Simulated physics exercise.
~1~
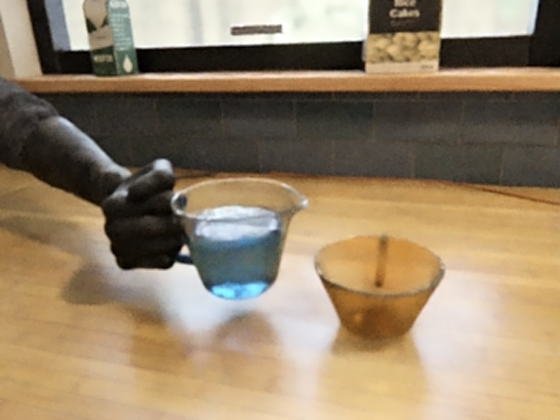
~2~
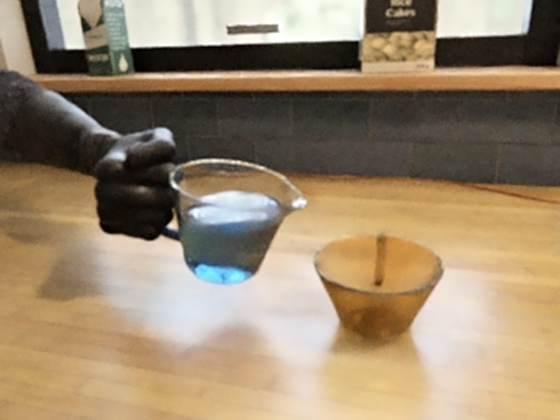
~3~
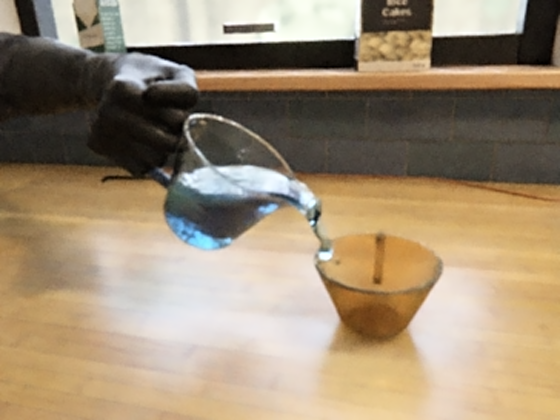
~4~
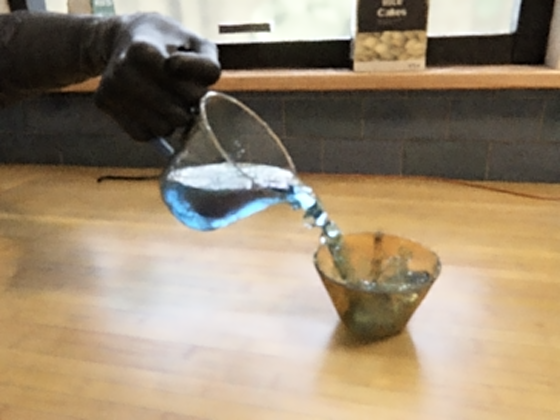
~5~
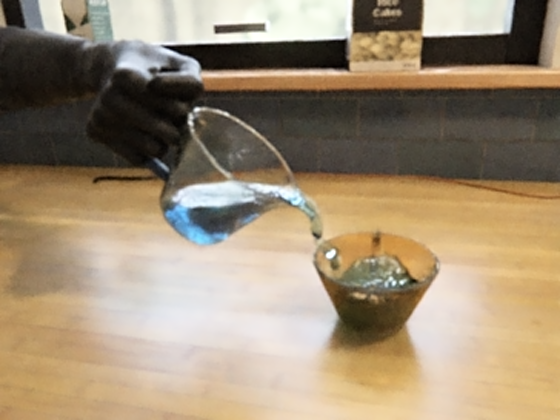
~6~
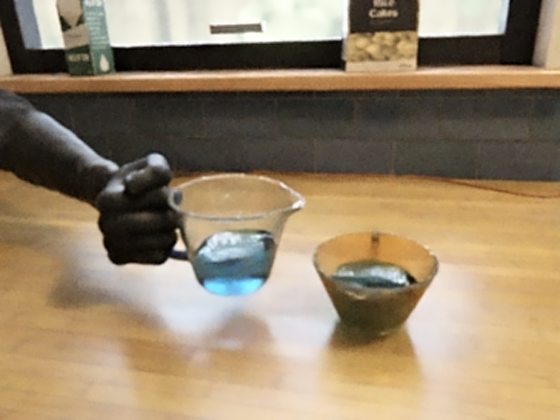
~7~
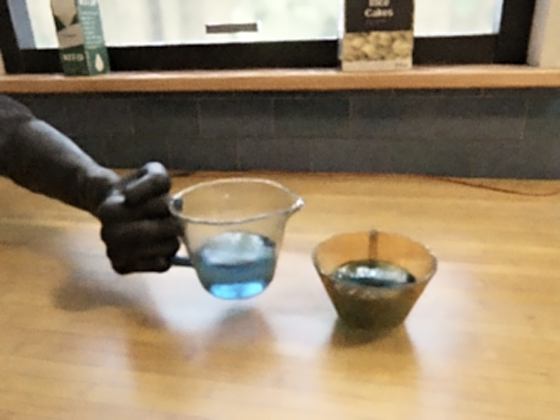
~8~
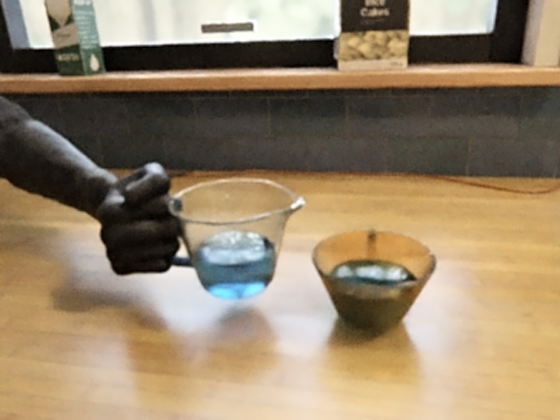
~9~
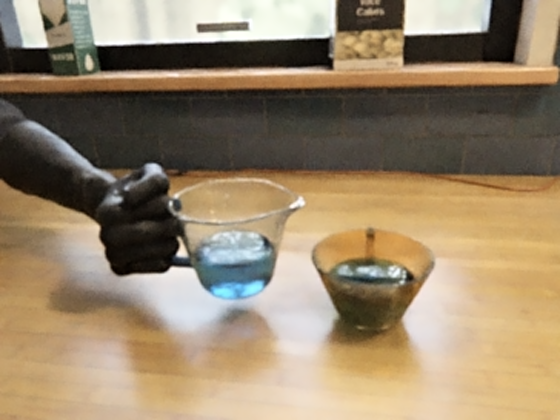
A dark hand tips blue water from a glass jug into an amber cup, then straightens it.
